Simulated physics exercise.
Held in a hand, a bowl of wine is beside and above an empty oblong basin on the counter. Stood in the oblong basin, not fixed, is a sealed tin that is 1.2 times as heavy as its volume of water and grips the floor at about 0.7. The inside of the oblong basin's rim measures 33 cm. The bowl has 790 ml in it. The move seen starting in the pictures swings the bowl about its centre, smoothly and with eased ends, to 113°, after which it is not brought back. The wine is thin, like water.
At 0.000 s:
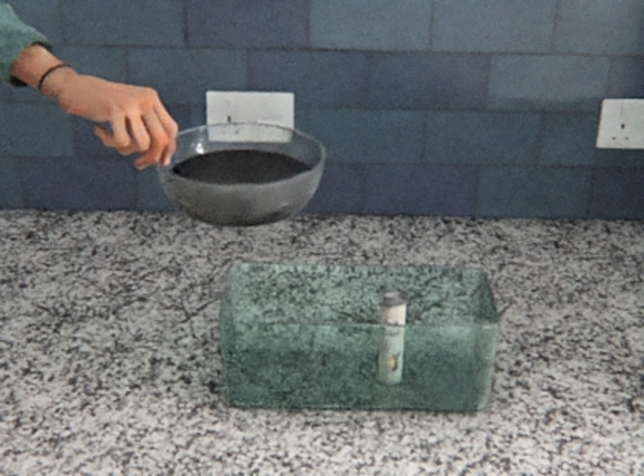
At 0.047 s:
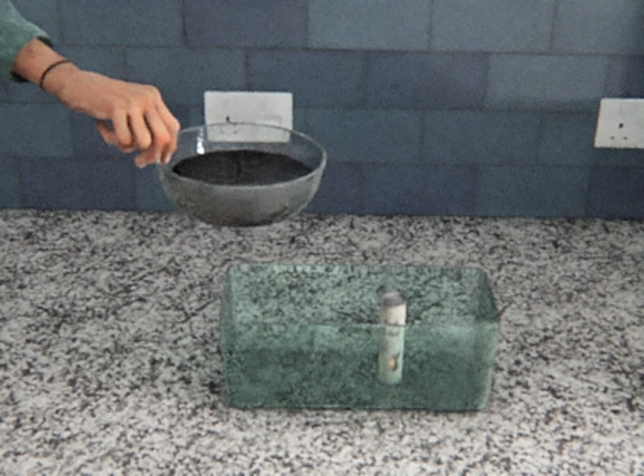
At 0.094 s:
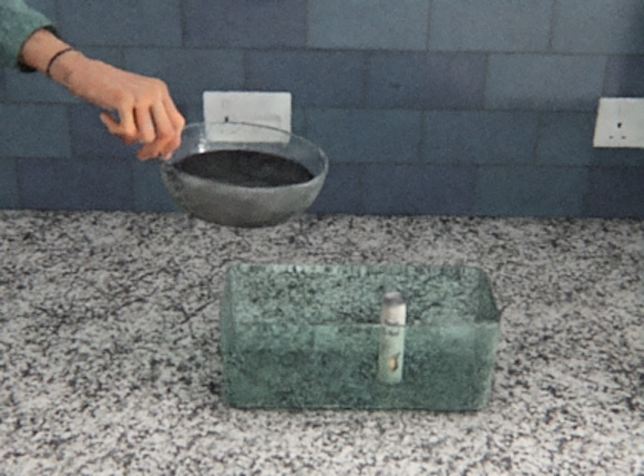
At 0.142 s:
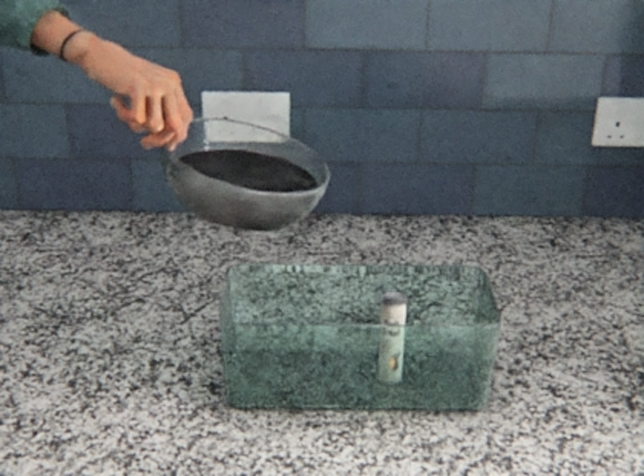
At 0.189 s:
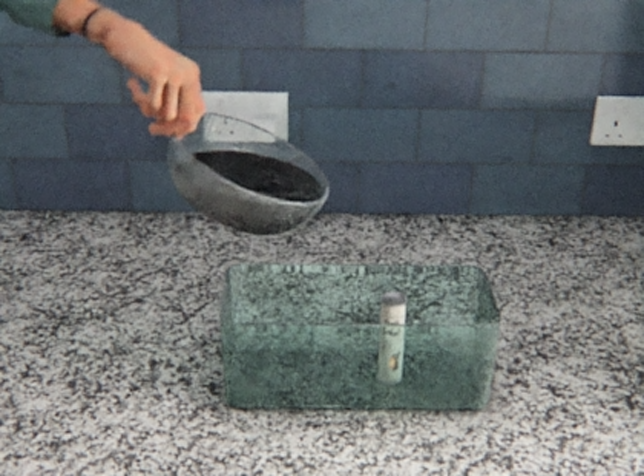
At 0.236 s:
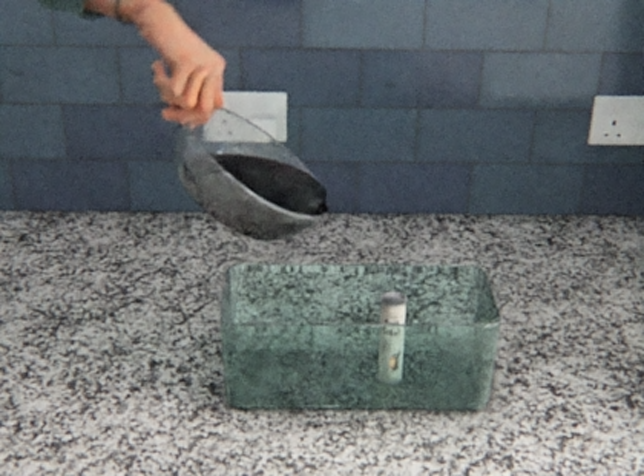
On a speckled stone counter against blue-grey wall tiles, a hand at the left holds a clear bowl of dark liquid level above and beside an oblong glass basin with a small tin standing inside. The hand rises and moves right as the bowl tilts rightward, slightly at first, then steeply, bringing the dark liquid to its lowered right rim.
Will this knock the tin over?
Yes, it is knocked over.
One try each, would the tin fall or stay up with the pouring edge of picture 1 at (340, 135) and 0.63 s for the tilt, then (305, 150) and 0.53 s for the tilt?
The tin overturns the first time and stays vertical the second time.
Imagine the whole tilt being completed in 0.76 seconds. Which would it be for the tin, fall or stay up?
In that case the tin overturns.
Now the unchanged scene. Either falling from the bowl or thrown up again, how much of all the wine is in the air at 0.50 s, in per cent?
30 %.
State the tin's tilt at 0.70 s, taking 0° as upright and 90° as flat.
I'd say it is close to 10 degrees off upright.
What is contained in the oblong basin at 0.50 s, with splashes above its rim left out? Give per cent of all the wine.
Roughly 66 per cent.
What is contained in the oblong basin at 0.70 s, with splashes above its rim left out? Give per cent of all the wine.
About 94 per cent.
After 0.50 s the tilt is 103° and 3 per cent is still to pour; the tin stands where it began.
After 0.70 s the tilt is 113° and 0 per cent is still to pour; the tin leans 11°.
After 0.90 s the tilt is 113° and 0 per cent is still to pour; the tin leans 14°.
After 1.12 s the tilt is 113° and 0 per cent is still to pour; the tin lies on its side.
In the end the tin lies on its side.
